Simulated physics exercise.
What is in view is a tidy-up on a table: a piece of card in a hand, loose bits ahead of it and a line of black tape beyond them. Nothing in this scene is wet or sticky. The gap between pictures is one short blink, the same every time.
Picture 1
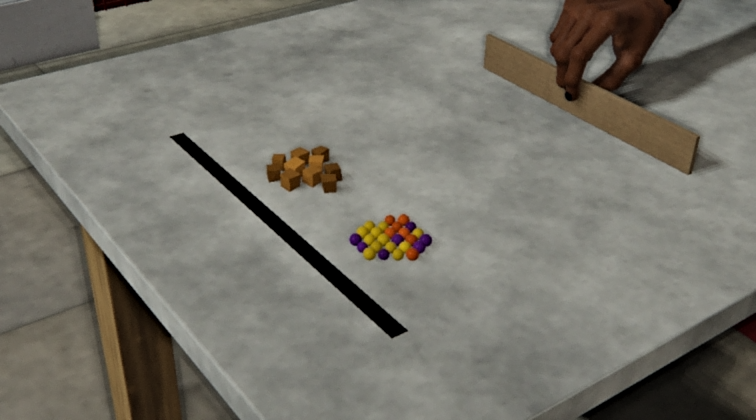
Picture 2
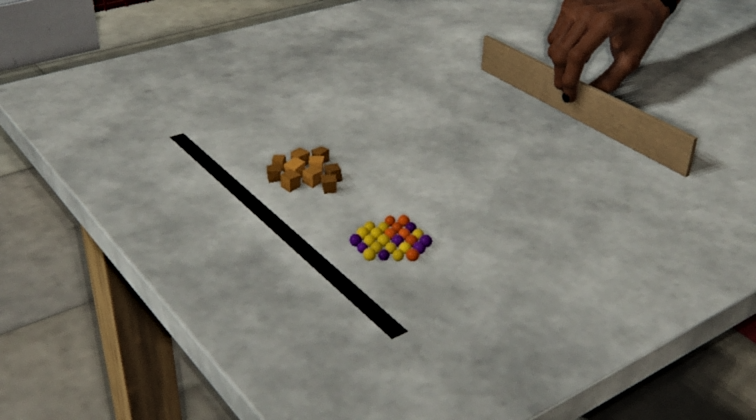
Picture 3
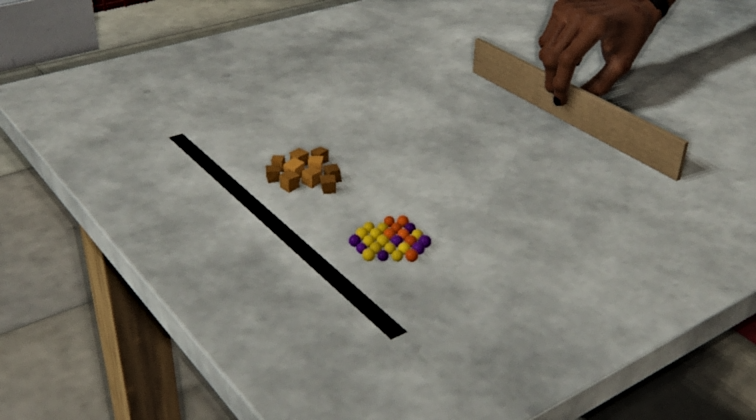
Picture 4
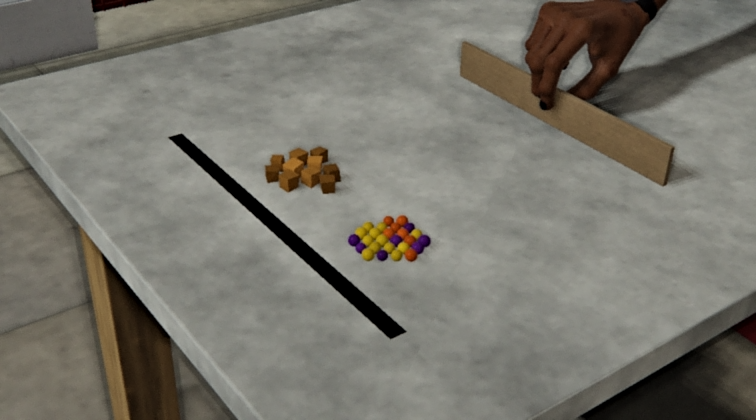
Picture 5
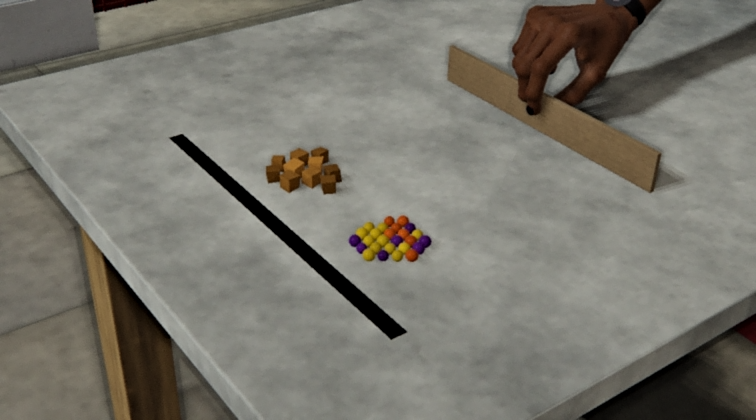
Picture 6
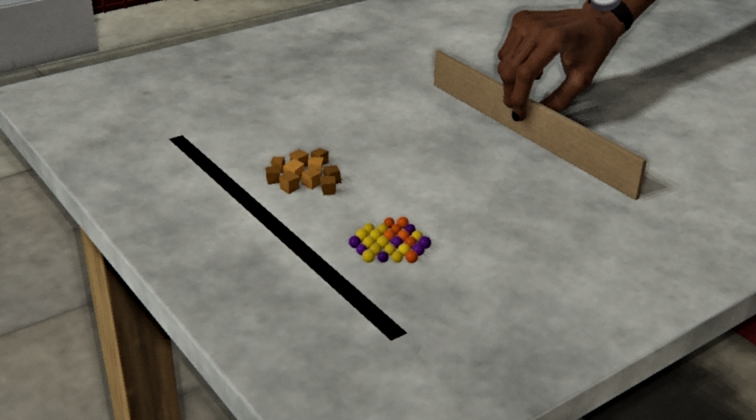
A hand slides an upright piece of card left toward small brown cubes and colourful beads.
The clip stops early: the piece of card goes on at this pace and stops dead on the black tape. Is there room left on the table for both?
Result: Front portion: Some lost; back portion: None lost.
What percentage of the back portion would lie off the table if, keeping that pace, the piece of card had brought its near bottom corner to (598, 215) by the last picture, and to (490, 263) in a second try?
0 % and 100 %.
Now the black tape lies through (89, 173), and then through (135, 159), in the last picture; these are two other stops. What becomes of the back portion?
With the first setting it does not all stay up, with the second it stays up entirely.
Then, 0.48 s later than the last frame, piece of card still moving, near (403, 142); front portion all on the table, its front near (369, 256); back portion all on the table, its front near (273, 176).
Then, 0.97 s later than the last frame, piece of card stopped at the black tape; front portion all on the table, its front near (245, 256); back portion all on the table, its front near (194, 212).
Then, 1.25 s later than the last frame, piece of card stopped at the black tape; front portion all on the table, its front near (146, 273); back portion all on the table, its front near (193, 212).
When it is over, piece of card stopped at the black tape; front portion every one over the edge; back portion all on the table, its front near (193, 212).
